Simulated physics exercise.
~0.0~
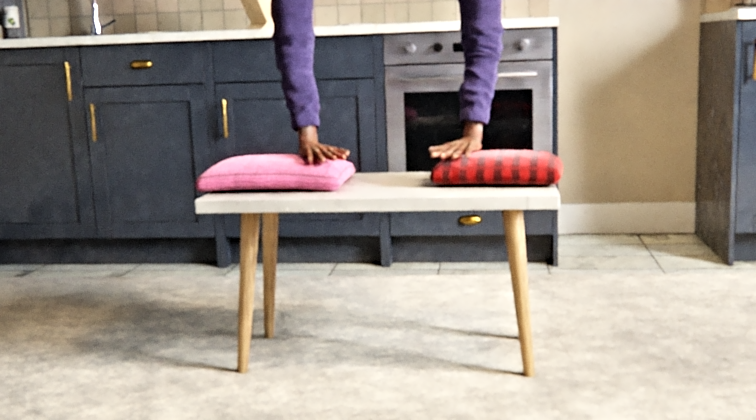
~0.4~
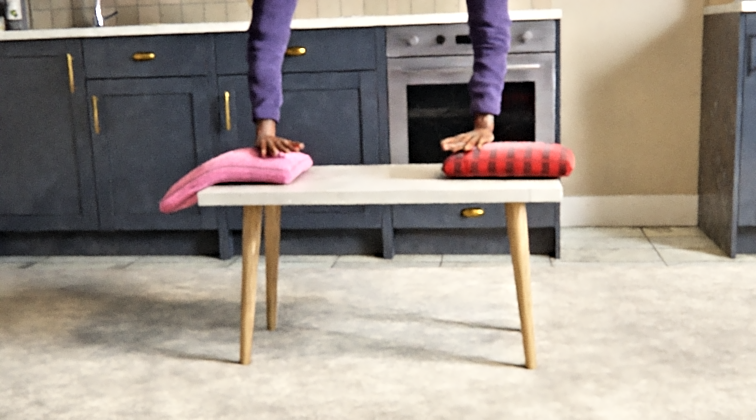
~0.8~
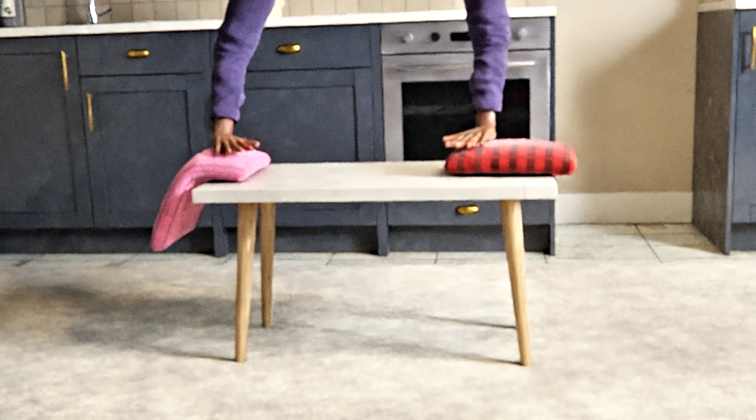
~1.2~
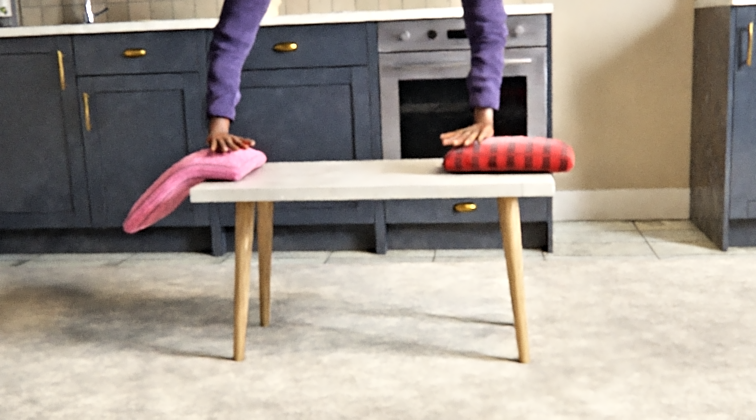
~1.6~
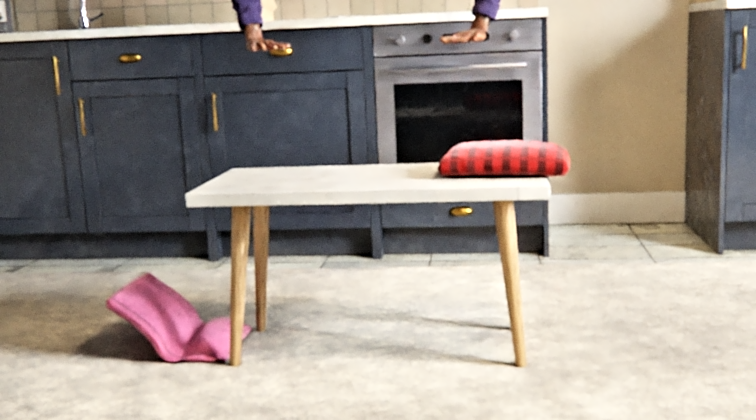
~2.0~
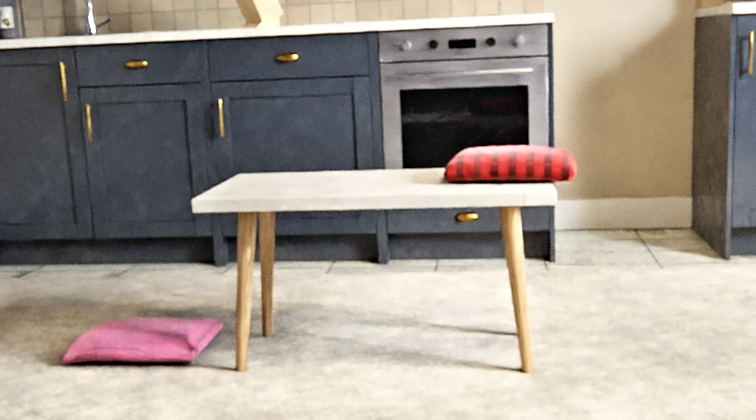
In a kitchen with dark blue cabinets and a built-in oven, a person in purple sleeves rests one hand on a pink pillow and the other on a red folded blanket atop a low, pale table. The hands spread apart, sliding the pillow left until much of it droops over the table's end, while the blanket shifts slightly right. The person then lifts both hands away, and the pillow drops to the floor beside the left legs. It tips over and settles flat as the hands leave view. The red blanket stays on the table's right end.
